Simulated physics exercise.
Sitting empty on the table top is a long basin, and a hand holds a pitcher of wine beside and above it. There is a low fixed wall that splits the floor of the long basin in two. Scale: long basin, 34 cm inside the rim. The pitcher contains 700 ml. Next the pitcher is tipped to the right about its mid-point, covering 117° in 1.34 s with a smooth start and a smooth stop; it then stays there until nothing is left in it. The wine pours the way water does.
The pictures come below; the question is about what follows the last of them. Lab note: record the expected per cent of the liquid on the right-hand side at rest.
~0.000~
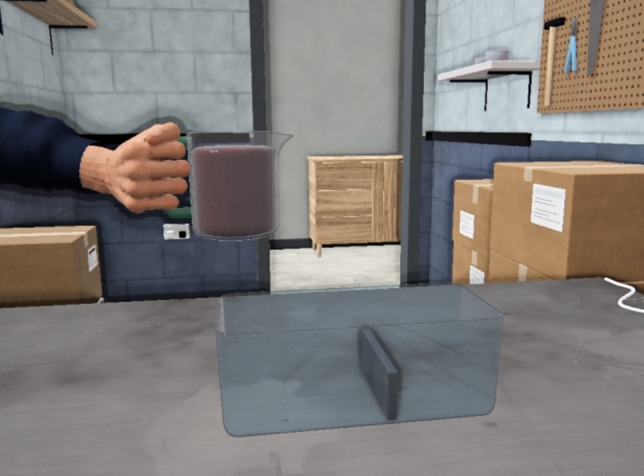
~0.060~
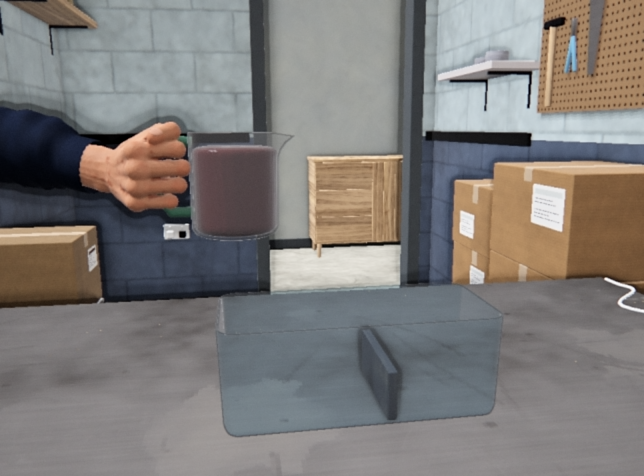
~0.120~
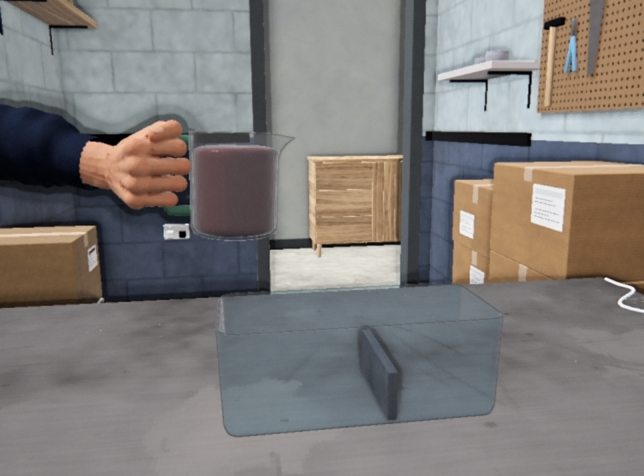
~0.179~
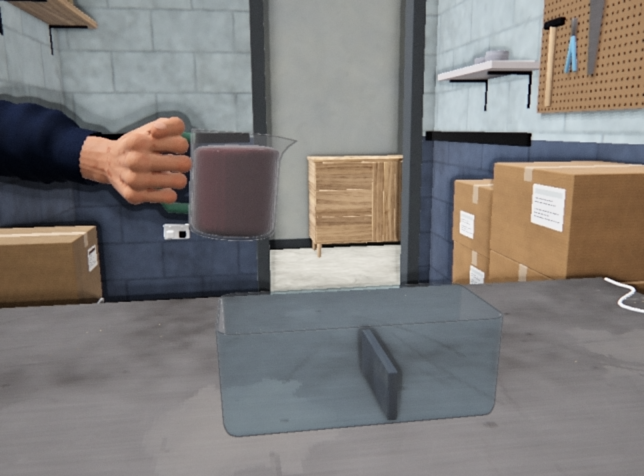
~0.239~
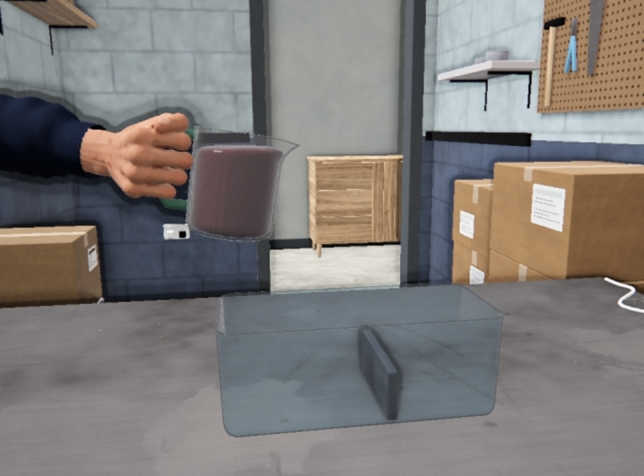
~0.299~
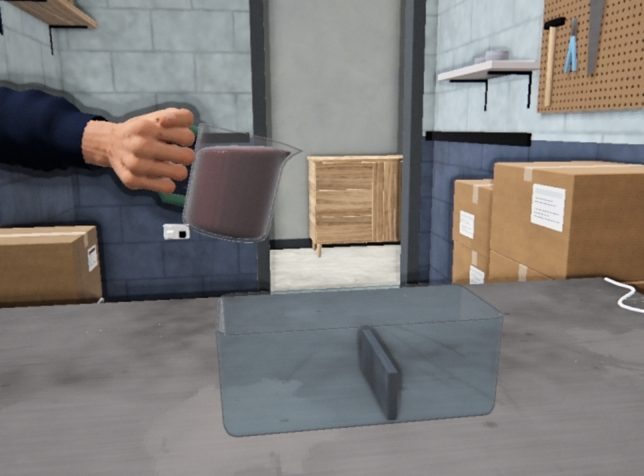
Expected right-hand share: 3 per cent.
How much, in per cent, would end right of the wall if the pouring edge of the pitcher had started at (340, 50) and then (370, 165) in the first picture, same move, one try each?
I'd say 85 percent on the first go, 90 percent on the next.
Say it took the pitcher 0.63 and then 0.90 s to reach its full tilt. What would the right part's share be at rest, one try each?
Some 5 and 0 per cent, in that order.
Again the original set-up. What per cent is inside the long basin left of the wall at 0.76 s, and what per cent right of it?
Left roughly 8 per cent, right roughly 0.
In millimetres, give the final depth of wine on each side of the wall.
Depths: Left near 24 mm, right near 0 mm.
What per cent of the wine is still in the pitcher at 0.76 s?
Roughly 74 %.
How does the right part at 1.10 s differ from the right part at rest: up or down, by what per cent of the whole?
Net change: A rise of about 2 %.
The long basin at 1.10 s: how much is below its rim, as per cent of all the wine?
Some 66 percent of the total.
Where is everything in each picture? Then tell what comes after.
The first picture shows tilt 0°; pouring edge (294, 134); surface from (191, 149) to (278, 148); the long basin's rim runs from (218, 314) to (481, 300); the wall's top is at (378, 350).
The second picture shows tilt 1°; pouring edge (294, 135); surface from (192, 149) to (277, 149).
The third picture shows tilt 2°; pouring edge (296, 137); surface from (193, 149) to (278, 149).
The fourth picture shows tilt 5°; pouring edge (298, 140); surface from (195, 149) to (280, 149).
The fifth picture shows tilt 9°; pouring edge (301, 144); surface from (196, 150) to (284, 149).
The sixth picture shows tilt 14°; pouring edge (303, 150); surface from (199, 151) to (290, 150).
By 0.76 s the tilt is 71° and 74 per cent is still to pour, 8 is left of the wall and 0 right of it.
By 1.10 s the tilt is 108° and 17 per cent is still to pour, 65 is left of the wall and 2 right of it.
By 1.46 s the tilt is 117° and 0 per cent is still to pour, 92 is left of the wall and 3 right of it.
By 1.84 s the tilt is 117° and 0 per cent is still to pour, 92 is left of the wall and 3 right of it.
At rest 92 per cent lies left of the wall, 3 right of it and 5 outside.
